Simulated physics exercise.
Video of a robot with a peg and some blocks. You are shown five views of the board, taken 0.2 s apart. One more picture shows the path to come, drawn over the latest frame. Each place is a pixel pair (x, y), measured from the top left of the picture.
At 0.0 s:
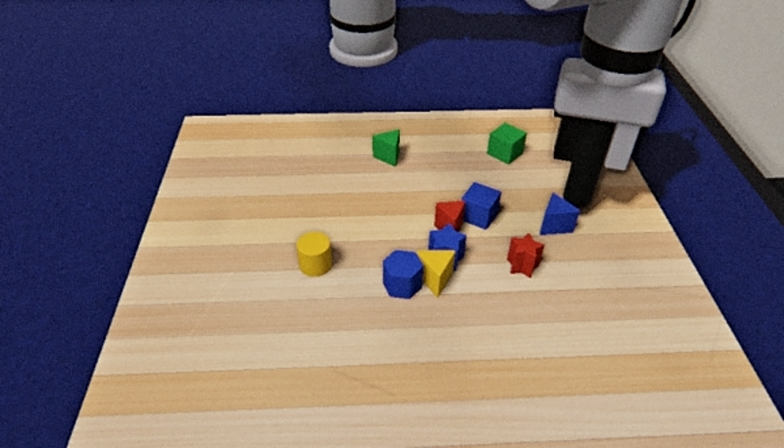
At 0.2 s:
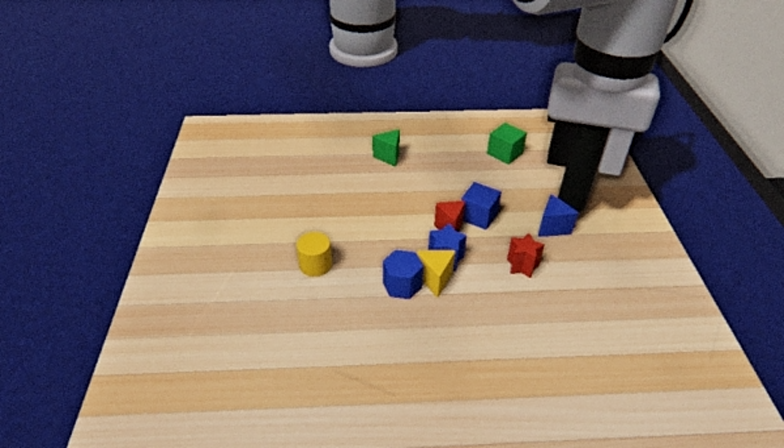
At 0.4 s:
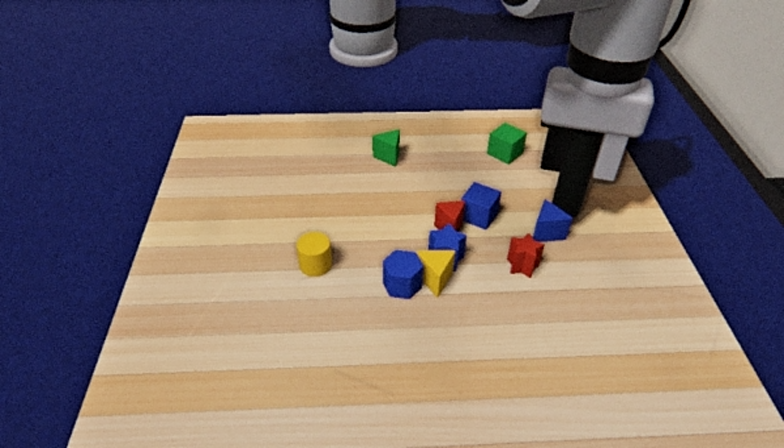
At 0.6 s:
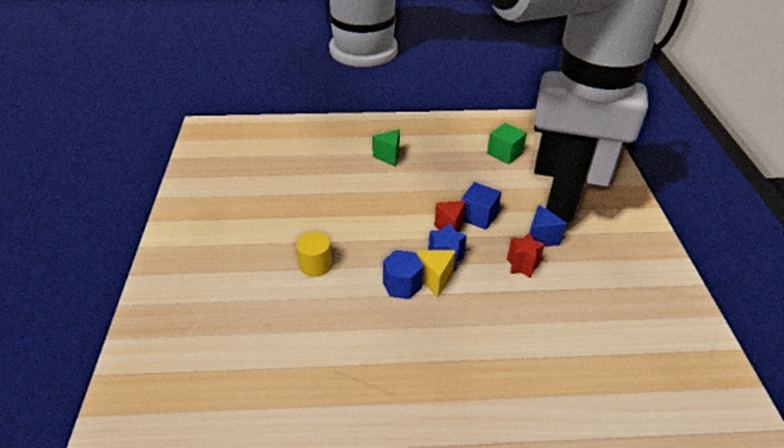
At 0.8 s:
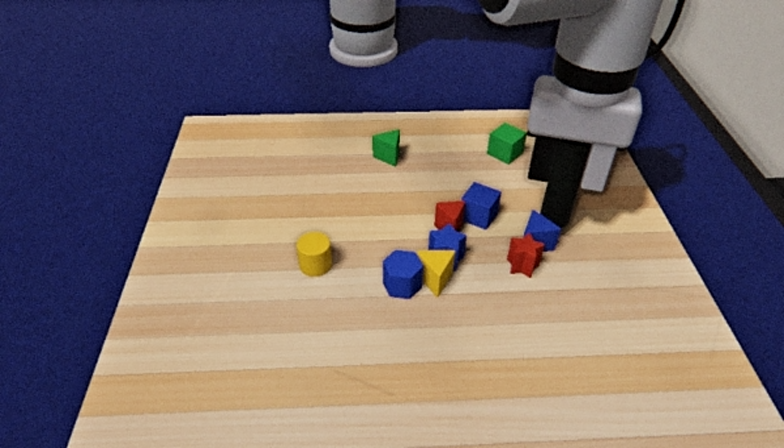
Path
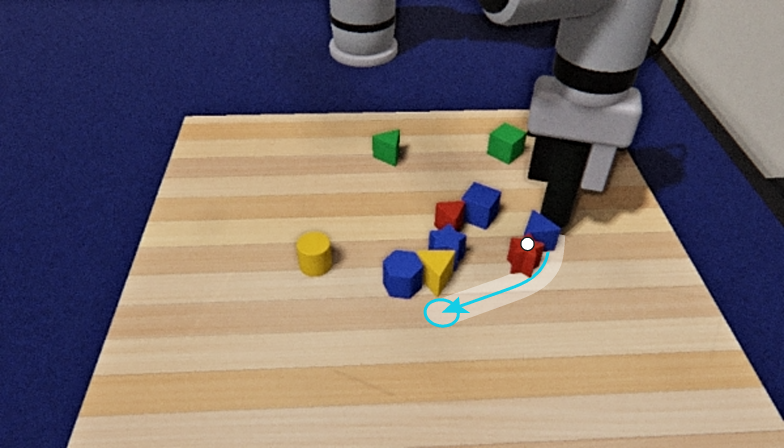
Robot arm with a dark peg nudging a blue triangular block slightly down and left, close to a red star block.
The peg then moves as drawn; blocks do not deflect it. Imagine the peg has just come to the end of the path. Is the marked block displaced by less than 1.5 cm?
Short answer: No.
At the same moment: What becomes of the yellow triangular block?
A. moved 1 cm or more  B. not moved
The answer is A.
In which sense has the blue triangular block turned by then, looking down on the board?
Seen from above, clockwise.
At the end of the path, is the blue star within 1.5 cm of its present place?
Going by the path, yes.
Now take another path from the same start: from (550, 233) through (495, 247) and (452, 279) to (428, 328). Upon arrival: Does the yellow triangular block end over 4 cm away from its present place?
Yes, I think so.
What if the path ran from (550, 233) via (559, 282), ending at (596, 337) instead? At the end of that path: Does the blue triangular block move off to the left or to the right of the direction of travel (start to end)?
Facing from start to end, it shifts right.
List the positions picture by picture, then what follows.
The first picture shows lower end of the peg (577, 199), tops of blocks, blue hexagon (403, 263), yellow triangular block (437, 259), blue star (448, 237), red star (528, 244), blue triangular block (560, 205).
The second picture shows peg (571, 204), blue triangular block (558, 206).
The third picture shows peg (565, 209), blue triangular block (552, 212).
The fourth picture shows peg (560, 214), blue triangular block (546, 217).
The fifth picture shows peg (554, 219), blue hexagon (403, 263), yellow triangular block (437, 259), blue star (448, 237), red star (528, 244), blue triangular block (540, 223).
The drawn path runs from (550, 233) by way of (540, 270) and (496, 294) to (442, 313); the dot is on the red star.
The first path, step by step. One third of the way, peg (543, 257); red star (504, 259), turned 25° anticlockwise; blue triangular block (517, 241), turned 60° clockwise.
Two thirds of the way, peg (498, 280); red star (472, 263), turned 10° anticlockwise; blue triangular block (507, 243), turned 100° clockwise.
At the end, peg (443, 299); blue hexagon (395, 262), turned 25° anticlockwise; yellow triangular block (423, 251), turned 15° clockwise; blue star not moved; red star (442, 268), turned 55° clockwise; blue triangular block (507, 243), turned 100° clockwise.
